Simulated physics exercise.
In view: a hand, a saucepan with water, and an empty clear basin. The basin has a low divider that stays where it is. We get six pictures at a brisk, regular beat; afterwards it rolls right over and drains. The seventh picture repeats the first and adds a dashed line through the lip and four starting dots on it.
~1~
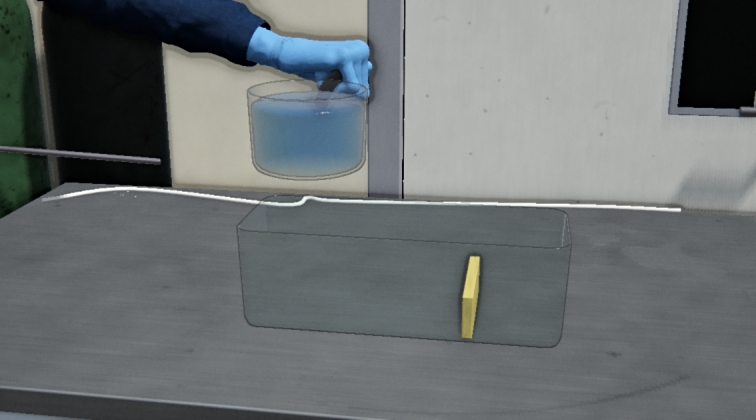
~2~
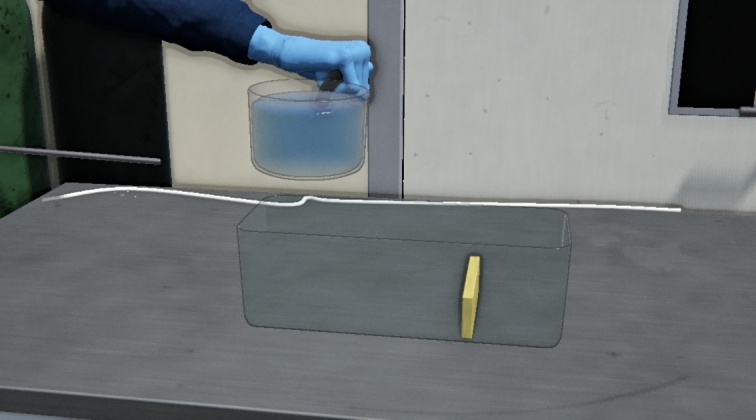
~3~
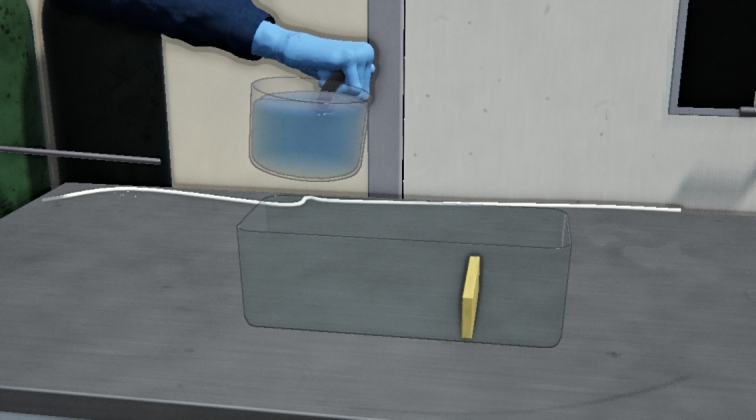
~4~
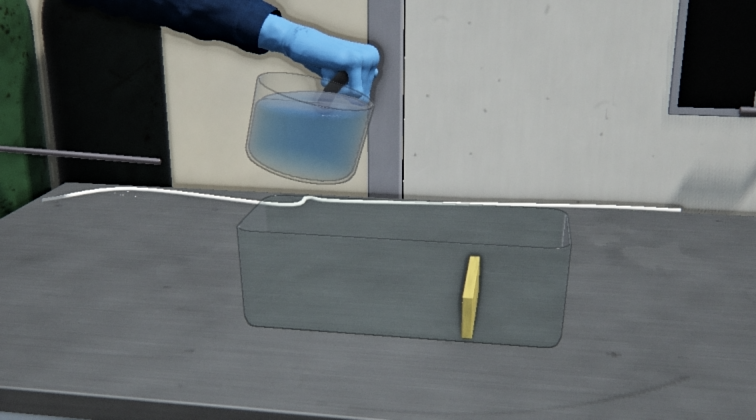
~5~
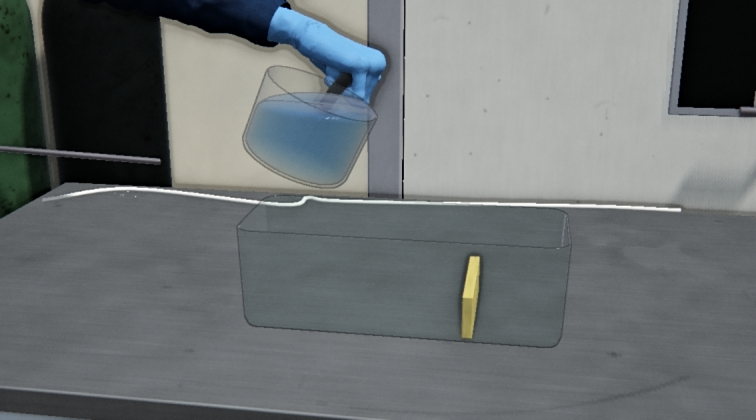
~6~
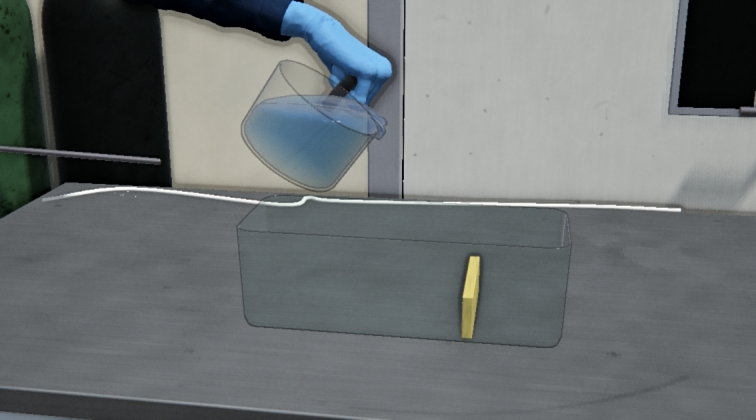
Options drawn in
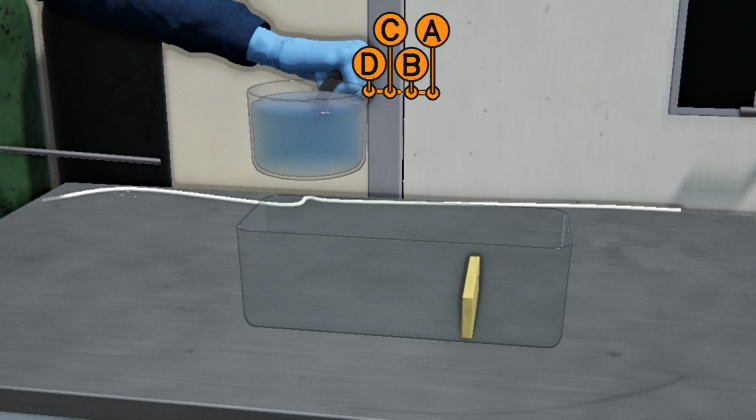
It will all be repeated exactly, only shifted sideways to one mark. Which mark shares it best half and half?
I would pick place A.
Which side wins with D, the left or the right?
More ends on the left.
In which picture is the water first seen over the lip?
In picture 5.
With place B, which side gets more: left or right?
The left side.
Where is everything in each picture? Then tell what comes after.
Upright, lip at (364, 90); basin from (245, 322) to (561, 345); top of the wall at (472, 276); nothing has left yet.
Upright, lip at (365, 92); nothing has left yet.
Tipped about 6°, lip at (368, 97); nothing has left yet.
Tipped about 14°, lip at (371, 106); nothing has left yet.
Tipped about 24°, lip at (375, 117); water is over the lip, down to (375, 117).
Tipped about 36°, lip at (376, 131); water is over the lip, down to (380, 134).
On the marked copy, A at (432, 92); B at (411, 92); C at (390, 91); D at (369, 91).
If A is chosen, about 56 % ends left of the wall and 42 % right of it.
If B is chosen, about 74 % ends left of the wall and 23 % right of it; 3 % is lost outside.
If C is chosen, about 89 % ends left of the wall and 7 % right of it; 3 % is lost outside.
If D is chosen, about 85 % ends left of the wall and 11 % right of it; 4 % is lost outside.
